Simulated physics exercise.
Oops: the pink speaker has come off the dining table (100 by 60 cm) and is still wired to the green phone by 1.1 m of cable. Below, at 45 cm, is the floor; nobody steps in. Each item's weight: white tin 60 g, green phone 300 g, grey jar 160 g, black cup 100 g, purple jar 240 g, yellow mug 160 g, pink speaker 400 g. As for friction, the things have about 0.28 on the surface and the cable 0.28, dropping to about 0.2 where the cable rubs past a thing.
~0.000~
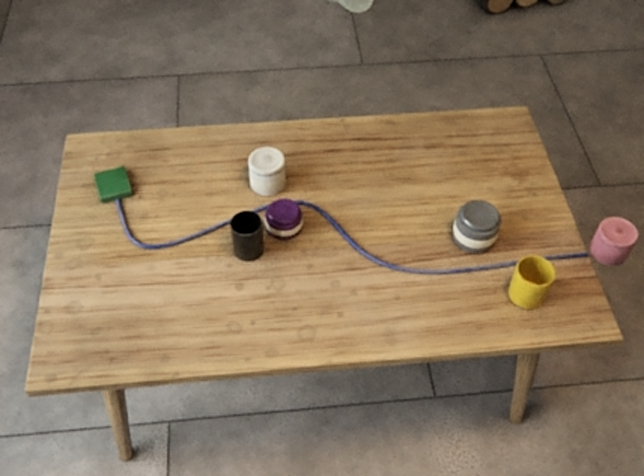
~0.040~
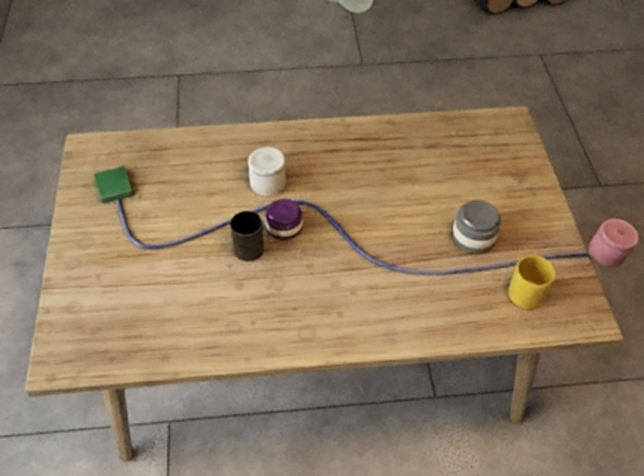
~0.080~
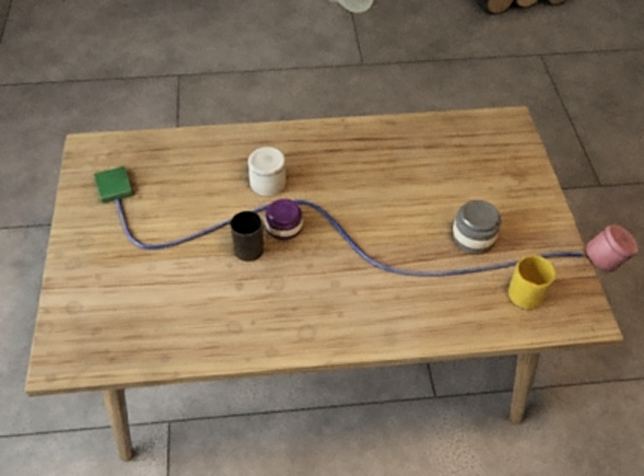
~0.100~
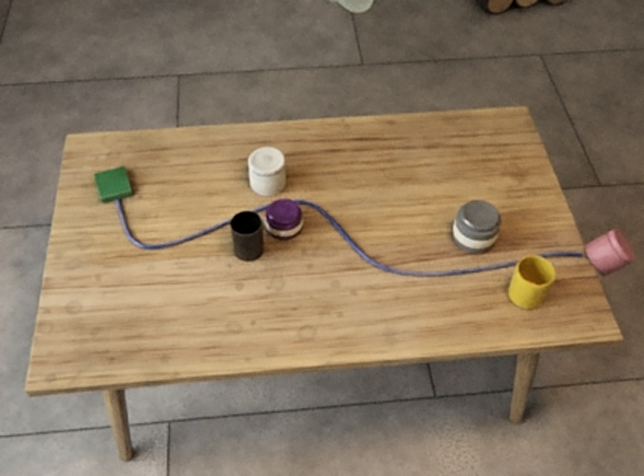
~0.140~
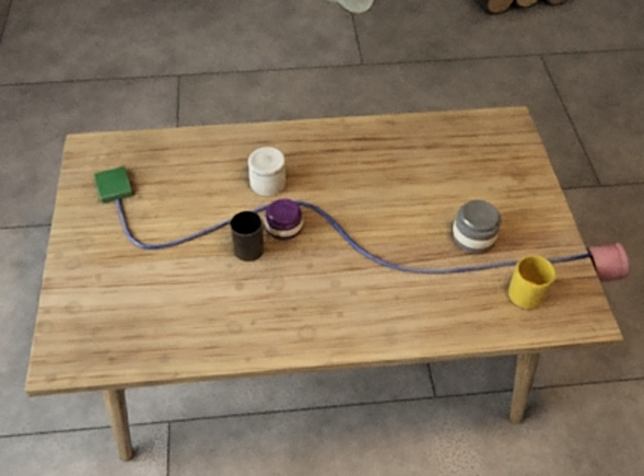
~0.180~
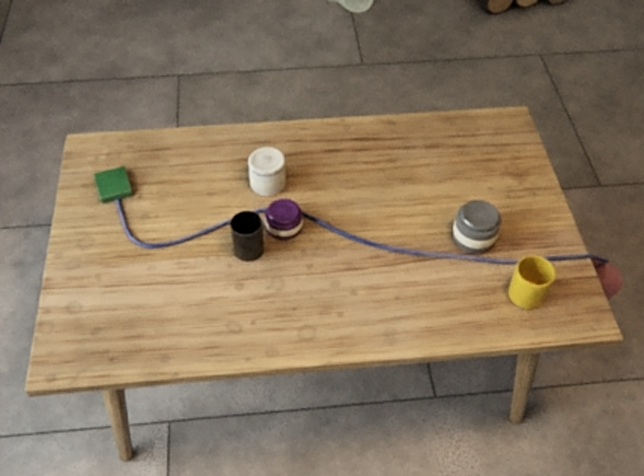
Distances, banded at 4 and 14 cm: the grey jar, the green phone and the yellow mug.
Outcome: Grey jar: Fair move, green phone: Big move, yellow mug: Small move.
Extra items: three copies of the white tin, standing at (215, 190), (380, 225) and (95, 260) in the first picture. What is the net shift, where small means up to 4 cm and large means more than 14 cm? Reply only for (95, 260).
There it moves only a bit.
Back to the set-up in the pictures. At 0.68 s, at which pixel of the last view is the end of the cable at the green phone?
Around (302, 197).
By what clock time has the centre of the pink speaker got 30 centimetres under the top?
That comes at 0.38 seconds.
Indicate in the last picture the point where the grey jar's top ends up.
It comes to rest at about (491, 178).
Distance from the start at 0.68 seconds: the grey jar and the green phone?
At that time the grey jar has gone 10 cm and the green phone 35 cm.
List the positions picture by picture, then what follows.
Grey jar (480, 214); green phone (112, 182); yellow mug (536, 271); cable runs through (428, 272) (331, 220) (134, 240), in the first frame.
Pink speaker (619, 233); cable runs through (331, 220) (134, 241), in the second frame.
Pink speaker (612, 248); cable runs through (331, 219) (134, 241), in the third frame.
Pink speaker (610, 253); cable runs through (331, 219) (134, 241), in the fourth frame.
Pink speaker (606, 264); cable runs through (331, 221) (134, 241), in the fifth frame.
Grey jar (480, 214); green phone (112, 182); yellow mug (536, 271); cable runs through (565, 258) (337, 231) (134, 240), in the sixth frame.
At 0.4 s, the cable's tail end at (218, 182); green phone 18 cm off its start, grey jar 8 cm off its start, pink speaker over the edge.
At 0.7 s, the cable's tail end at (302, 197); green phone 34 cm off its start, grey jar 10 cm off its start, white tin 9 cm off its start.
At 0.9 s, the cable's tail end at (307, 198); green phone 35 cm off its start at (287, 198), grey jar 10 cm off its start at (491, 178), white tin 10 cm off its start at (312, 143).
At 1.2 s, the cable's tail end at (307, 198); green phone 35 cm off its start, grey jar 10 cm off its start, white tin 10 cm off its start.
At 2.4 s, the cable's tail end at (307, 198); green phone 35 cm off its start at (287, 198), grey jar 10 cm off its start at (491, 178), yellow mug 0 cm off its start at (536, 271), white tin 10 cm off its start at (312, 143).
